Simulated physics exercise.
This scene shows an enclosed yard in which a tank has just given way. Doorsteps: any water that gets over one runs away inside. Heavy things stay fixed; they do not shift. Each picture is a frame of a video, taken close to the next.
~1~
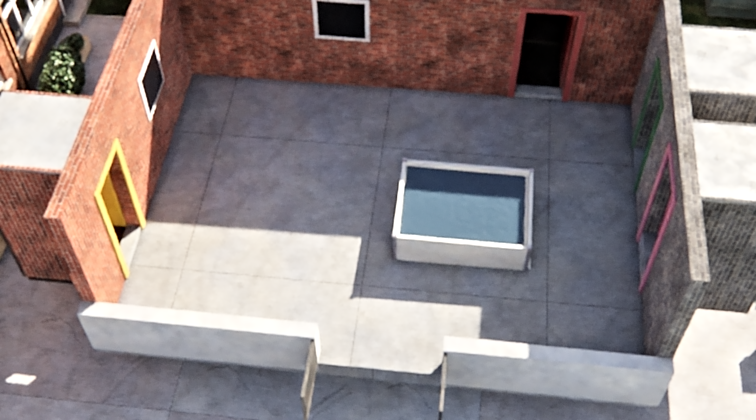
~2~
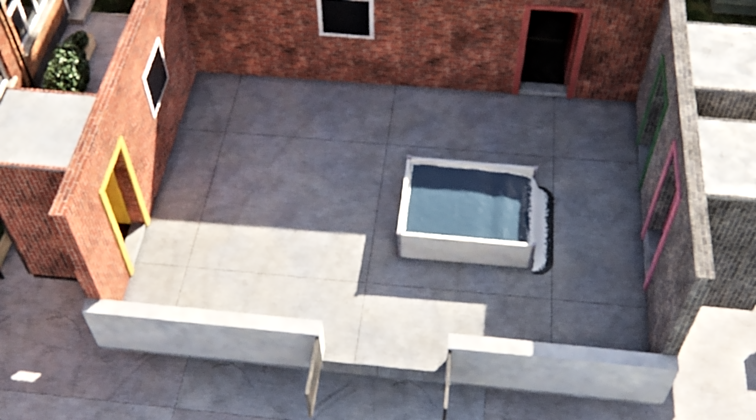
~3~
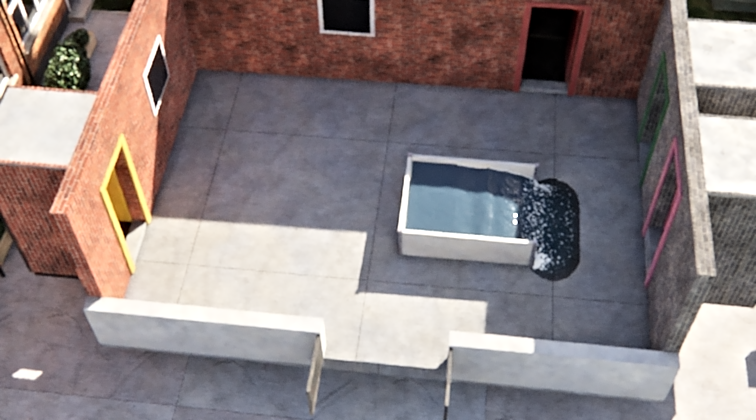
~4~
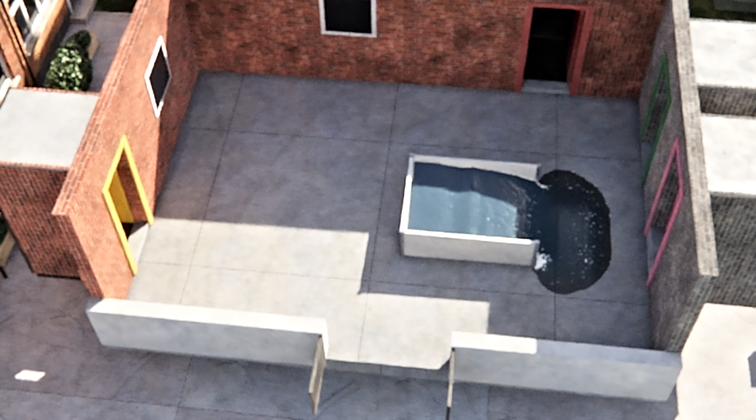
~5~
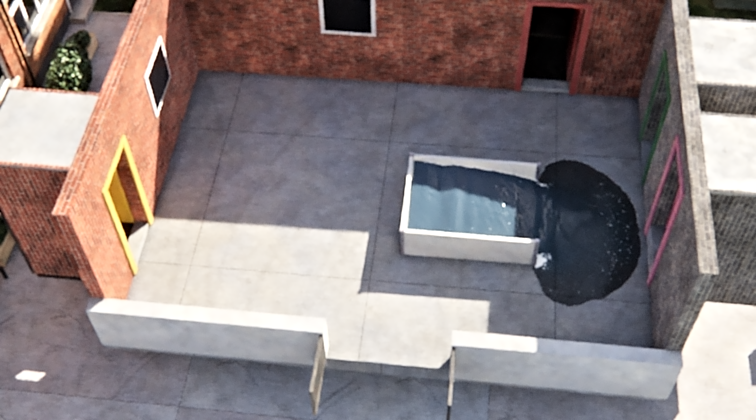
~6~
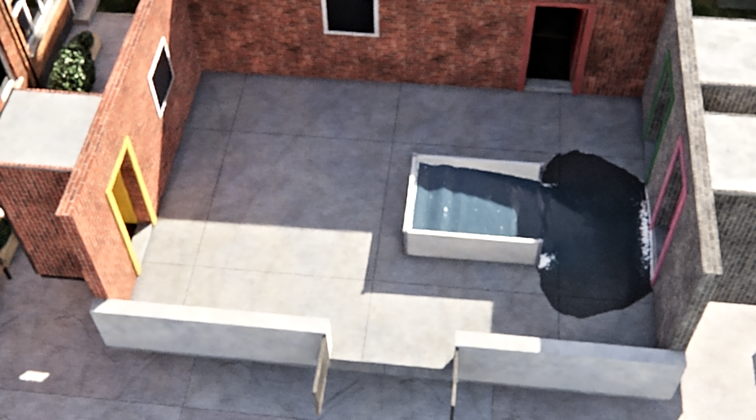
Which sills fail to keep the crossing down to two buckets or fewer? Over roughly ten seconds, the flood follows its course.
The yellow door keeps it down; the red door keeps it down; the green door fails to; the pink door keeps it down.
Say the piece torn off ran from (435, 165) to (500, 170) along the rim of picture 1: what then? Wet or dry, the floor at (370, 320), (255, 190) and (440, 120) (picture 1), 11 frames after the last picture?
Spot one ends up untouched by the spill, spot two untouched by the spill, spot three deluged.
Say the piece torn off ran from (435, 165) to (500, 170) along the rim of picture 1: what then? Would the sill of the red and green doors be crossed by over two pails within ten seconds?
In that case the red one breaks the limit and the green one stays within bounds.
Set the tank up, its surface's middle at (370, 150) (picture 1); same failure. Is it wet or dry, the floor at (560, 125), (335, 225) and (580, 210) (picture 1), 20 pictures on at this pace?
In that order: Reached by the flood, not reached, reached by the flood.
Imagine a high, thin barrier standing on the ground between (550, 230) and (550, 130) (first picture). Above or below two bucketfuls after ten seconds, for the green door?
Green door: Undershoots.
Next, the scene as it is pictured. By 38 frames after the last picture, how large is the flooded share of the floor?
Roughly 75 percent, I reckon.
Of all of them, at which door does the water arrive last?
I'd go with the yellow door.
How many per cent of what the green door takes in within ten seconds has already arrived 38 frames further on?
It comes to around 100 percent of the ten-second total.
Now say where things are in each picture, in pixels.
In the first frame, still water in the open tank at (465, 206).
In the second frame, the front is at (542, 269), out from the gap at (530, 220).
In the third frame, the front is at (565, 271), out from the gap at (531, 219).
In the fourth frame, the front is at (594, 277), out from the gap at (533, 220).
In the fifth frame, the front is at (631, 263), out from the gap at (533, 219).
In the sixth frame, water pours out at (536, 220) and has run to (650, 283).
A moment on, water covers 15 % of the floor; the yellow door not reached, the red door not reached, the green door under two buckets in, the pink door wet at the sill, nothing in.
Next, water covers 15 % of the floor; the yellow door not reached, the red door not reached, the green door under two buckets in, the pink door wet at the sill, nothing in.
Then, water covers 30 % of the floor; the yellow door not reached, the red door wet at the sill, nothing in, the green door over two buckets in, the pink door wet at the sill, nothing in.
Later, water covers 75 % of the floor; the yellow door not reached, the red door under two buckets in, the green door over two buckets in, the pink door wet at the sill, nothing in.
In the end, water covers 95 % of the floor; the yellow door wet at the sill, nothing in, the red door under two buckets in, the green door over two buckets in, the pink door wet at the sill, nothing in.
